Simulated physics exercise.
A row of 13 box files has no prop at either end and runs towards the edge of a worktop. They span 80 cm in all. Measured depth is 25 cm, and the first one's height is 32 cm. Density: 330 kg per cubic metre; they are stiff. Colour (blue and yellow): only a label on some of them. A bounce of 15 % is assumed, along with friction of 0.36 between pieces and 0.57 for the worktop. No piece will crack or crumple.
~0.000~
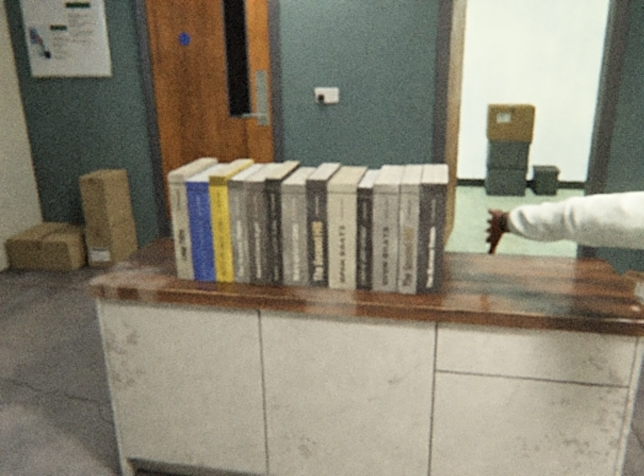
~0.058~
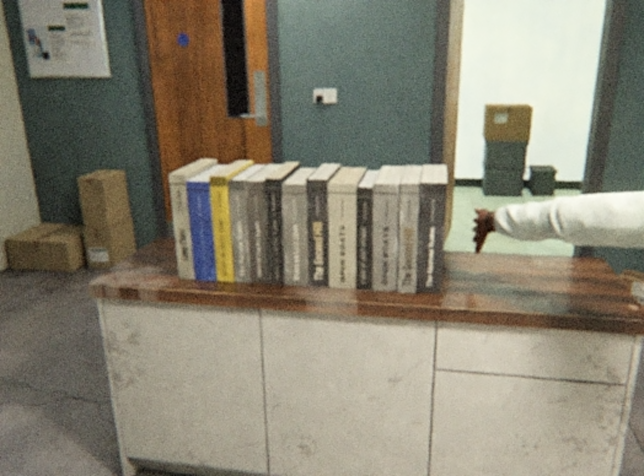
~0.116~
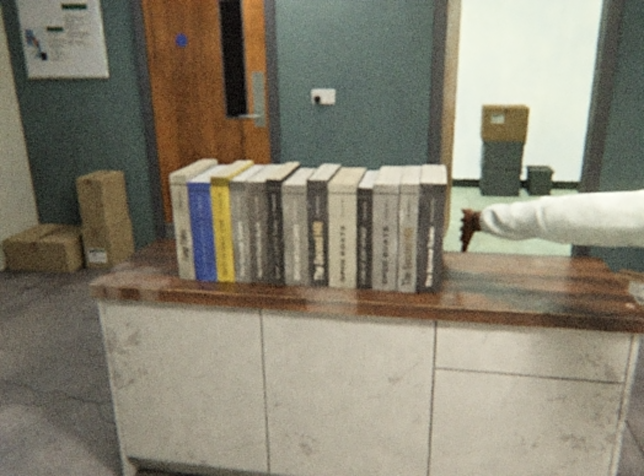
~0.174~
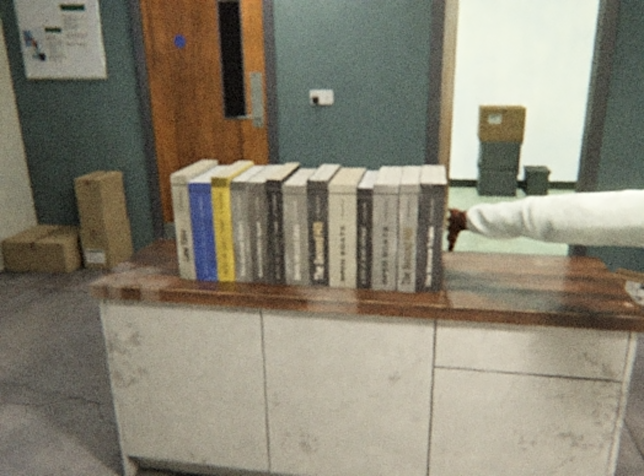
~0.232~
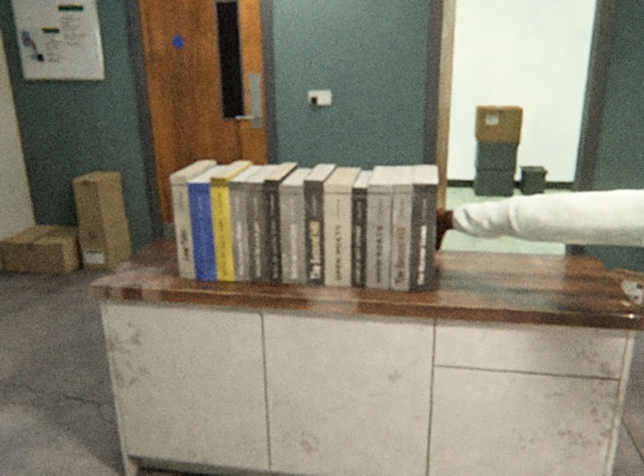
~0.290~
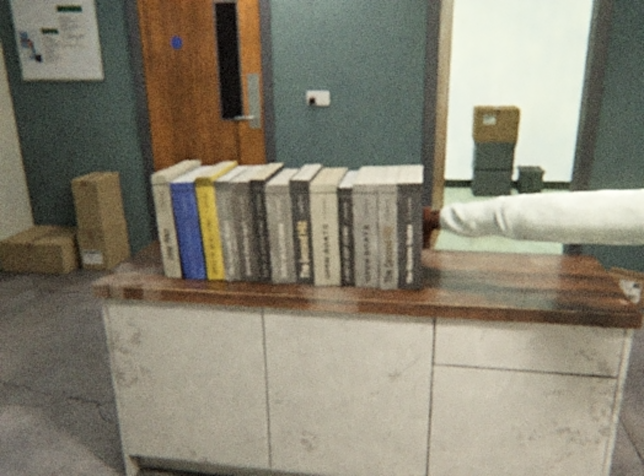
The clip shows a row of upright book-like items, one blue and one yellow, on a wooden-topped counter as a hand reaches in from the right, meets the row's right end and pushes it slightly left, the items tilting a little.
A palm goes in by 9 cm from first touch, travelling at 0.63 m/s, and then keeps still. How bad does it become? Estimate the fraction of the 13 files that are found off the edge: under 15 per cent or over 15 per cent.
I would say less than 15 per cent.
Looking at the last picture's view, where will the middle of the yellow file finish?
In the final picture its centre lies roughly at (178, 223).
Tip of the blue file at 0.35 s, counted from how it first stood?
About 10°.
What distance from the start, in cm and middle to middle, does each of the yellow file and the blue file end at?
Result: Yellow at 20 cm, blue at 30 cm.
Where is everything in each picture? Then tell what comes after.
In the first frame (each place is the centre of the face we see best; the camera moves round a little), hand (501, 225) 13 cm from the first; blue file (201, 232); yellow file (221, 230); all in place.
Hand (486, 224) 9 cm from the first; yellow file (222, 230), in the second frame.
Hand (472, 223) 53 mm from the first; yellow file (222, 231), in the third frame.
Hand (459, 223) 16 mm from the first; yellow file (223, 231), in the fourth frame.
Hand (445, 222) 20 mm in; yellow file (222, 231), in the fifth frame.
Hand (432, 222) 57 mm in; blue file (188, 232) tilted 3°; yellow file (210, 230) tilted 3°; 13 have shifted, in the sixth frame.
By 0.35 s, none of the 13 files off the edge, 13 disturbed; blue file tilted 11°; yellow file tilted 8°.
By 0.38 s, none of the 13 files off the edge, 13 disturbed; blue file tilted 17°; yellow file tilted 13°.
By 0.56 s, none of the 13 files off the edge, 13 disturbed; blue file tilted 48°; yellow file tilted 27°.
When it is over (1.2 s), none of the 13 files off the edge, 13 disturbed; blue file tilted 67°; yellow file tilted 39°. That is 0 per cent. In pixels of the last frame, middles, blue file near (144, 236), yellow file near (178, 223).
